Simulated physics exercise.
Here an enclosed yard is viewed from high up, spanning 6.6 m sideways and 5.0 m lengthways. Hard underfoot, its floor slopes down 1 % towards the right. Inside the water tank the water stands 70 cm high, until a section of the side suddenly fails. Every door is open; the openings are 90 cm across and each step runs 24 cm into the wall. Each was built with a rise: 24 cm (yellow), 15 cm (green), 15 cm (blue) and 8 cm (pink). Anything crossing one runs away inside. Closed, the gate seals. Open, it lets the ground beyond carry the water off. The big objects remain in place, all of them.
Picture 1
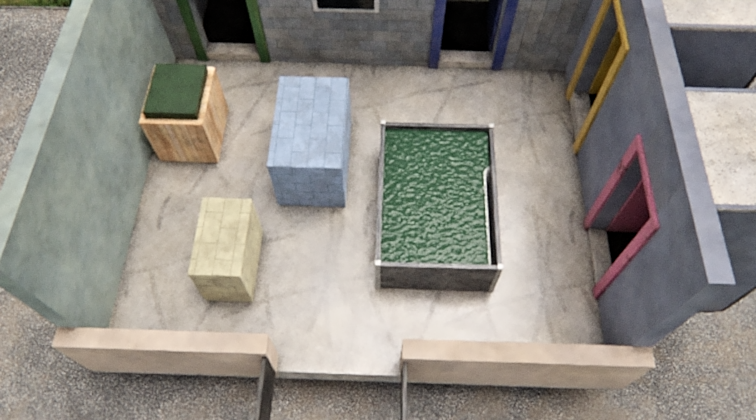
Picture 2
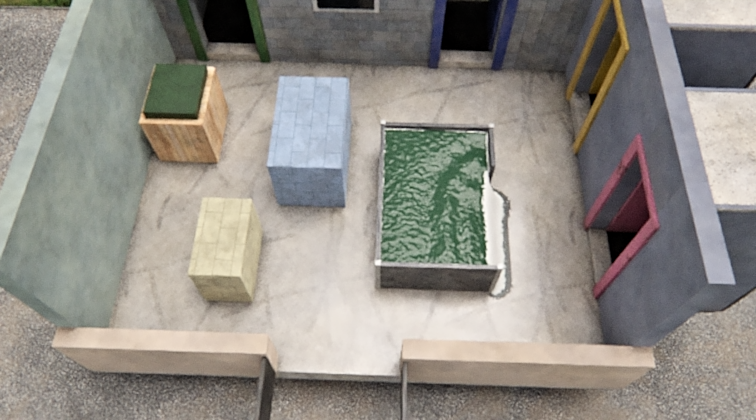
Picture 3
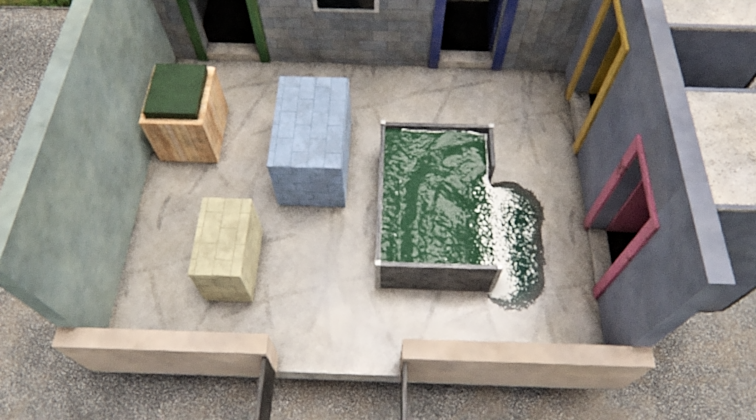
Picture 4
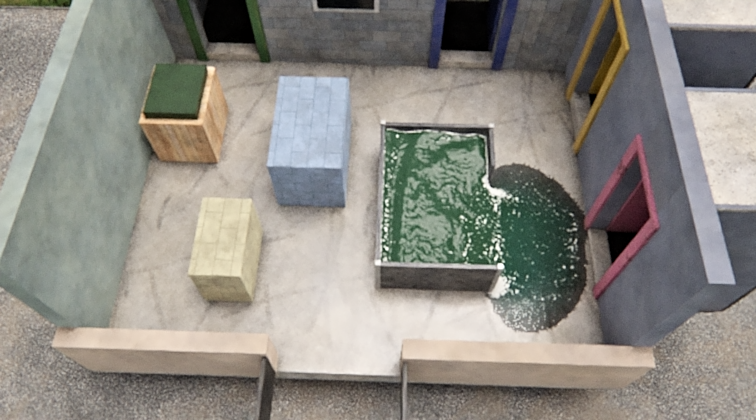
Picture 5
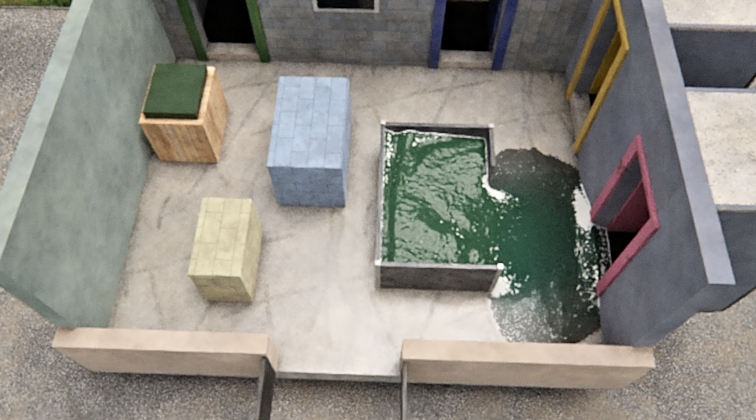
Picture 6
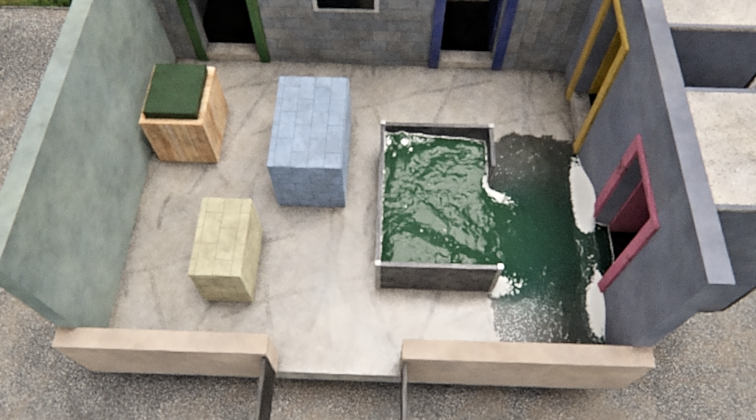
At first, green water lies still in a rectangular tank in a walled yard, beside blue, yellowish and wooden blocks. Then water pours through the tank's right side, foaming white as it fans across the pale floor. It reaches the right wall by the pink-red doorway and spreads along its base.
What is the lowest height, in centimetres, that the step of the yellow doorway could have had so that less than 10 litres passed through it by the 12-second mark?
About 7 cm.
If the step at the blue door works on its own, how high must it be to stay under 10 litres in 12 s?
The blue one would have to be about 6.5 cm high.
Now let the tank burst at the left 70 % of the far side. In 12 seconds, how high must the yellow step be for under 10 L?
Required height: Approx. 15 cm.
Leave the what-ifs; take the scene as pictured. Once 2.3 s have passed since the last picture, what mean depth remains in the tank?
Near 18 cm, averaged.
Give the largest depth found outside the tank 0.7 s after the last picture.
Around 44 centimetres.
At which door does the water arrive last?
Green.
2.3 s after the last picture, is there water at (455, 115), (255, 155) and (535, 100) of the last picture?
Status: Submerged / clear / submerged.
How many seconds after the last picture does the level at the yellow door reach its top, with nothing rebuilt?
It peaks at about 0.6 s.
Then, 0.7 s after the last picture water covers 20 % of the floor, deepest (44 cm) near (599, 364); 11 cm at the yellow door, 0 litres in over its 24 cm step.
Then, 2.3 s after the last picture water covers 45 % of the floor, deepest (24 cm) near (581, 229); 6 cm at the yellow door, 0 litres in over its 24 cm step.
Then, 11.3 s after the last picture water covers 95 % of the floor, deepest (8 cm) near (355, 95); 7 cm at the yellow door, 0 litres in over its 24 cm step.
At the yellow door as built, the water peaked near 11 cm, 0.7 s after the last picture.
With a step of 6 cm, 20 litres would have come in within the 12 s; with 8 cm, 4 litres. So under 10 litres takes about 7 cm.
